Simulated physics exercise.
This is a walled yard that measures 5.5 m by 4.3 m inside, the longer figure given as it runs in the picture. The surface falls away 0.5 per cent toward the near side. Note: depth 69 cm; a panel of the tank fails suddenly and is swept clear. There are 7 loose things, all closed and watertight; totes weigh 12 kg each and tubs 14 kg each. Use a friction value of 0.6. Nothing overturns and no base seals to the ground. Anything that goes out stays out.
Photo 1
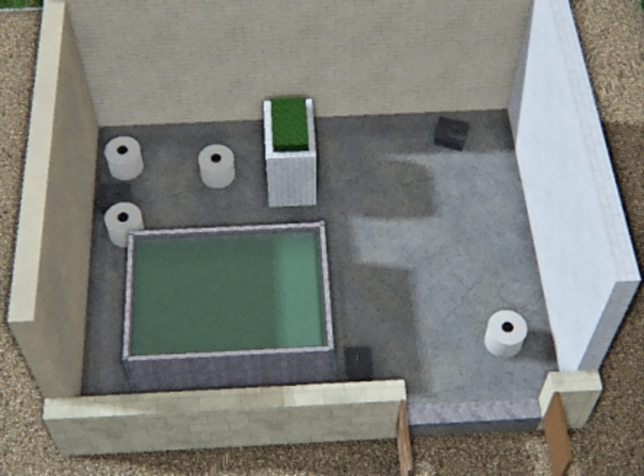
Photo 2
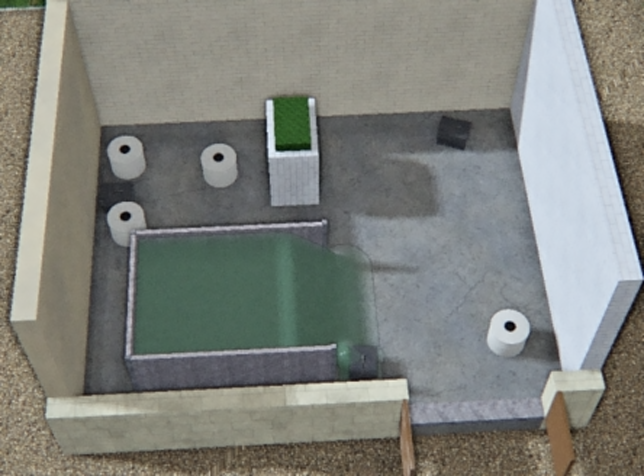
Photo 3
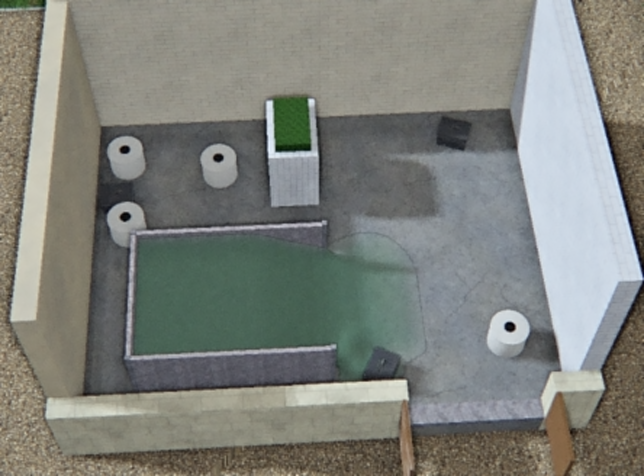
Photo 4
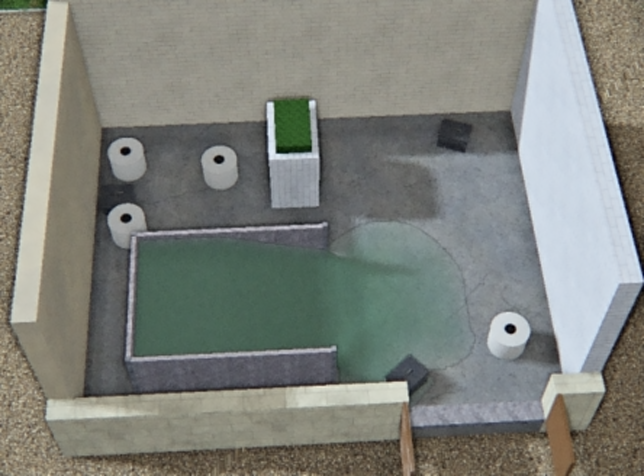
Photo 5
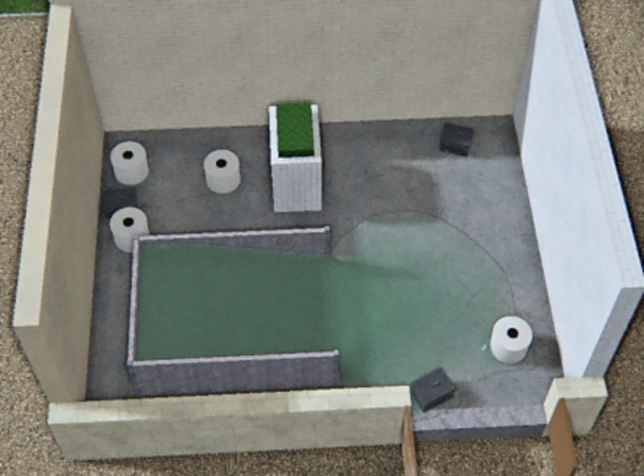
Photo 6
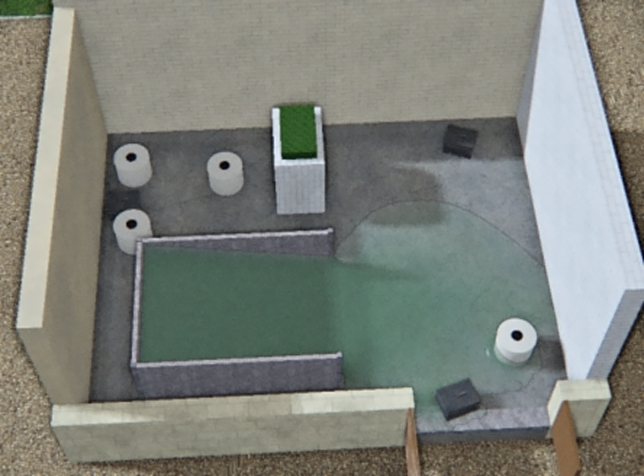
A walled yard with a tank losing its right side, green water spreading rightward across the floor and pushing a dark box along.
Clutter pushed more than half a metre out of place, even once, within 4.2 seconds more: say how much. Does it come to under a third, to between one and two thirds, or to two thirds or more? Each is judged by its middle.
It is a medium share, a third or more but below two thirds.
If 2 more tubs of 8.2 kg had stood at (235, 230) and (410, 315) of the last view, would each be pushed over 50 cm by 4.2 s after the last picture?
In order: Within it, beyond it.
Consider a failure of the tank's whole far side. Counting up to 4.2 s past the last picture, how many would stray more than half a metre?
The count would be 6.
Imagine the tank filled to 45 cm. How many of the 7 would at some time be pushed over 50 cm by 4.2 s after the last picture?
I count 3 of them in that case.
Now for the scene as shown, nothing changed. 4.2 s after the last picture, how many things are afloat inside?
1.
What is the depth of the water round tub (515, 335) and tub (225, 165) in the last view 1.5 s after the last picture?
Close to 34 and 0 centimetres.
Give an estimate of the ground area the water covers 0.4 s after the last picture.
At that time the wet patch spans about 12 m2.
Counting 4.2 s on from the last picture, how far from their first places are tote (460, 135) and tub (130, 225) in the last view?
In turn: 250 cm, 0 cm.
Then, 0.4 s after the last picture 1 of 7 are over 50 cm from their spots; 0 afloat.
Then, 1.5 s after the last picture 1 of 7 are over 50 cm from their spots; 1 afloat.
Then, 2.8 s after the last picture 3 of 7 are over 50 cm from their spots; 0 afloat.
Then, 4.2 s after the last picture 3 of 7 are over 50 cm from their spots, and 3 have been at some point; 1 afloat.
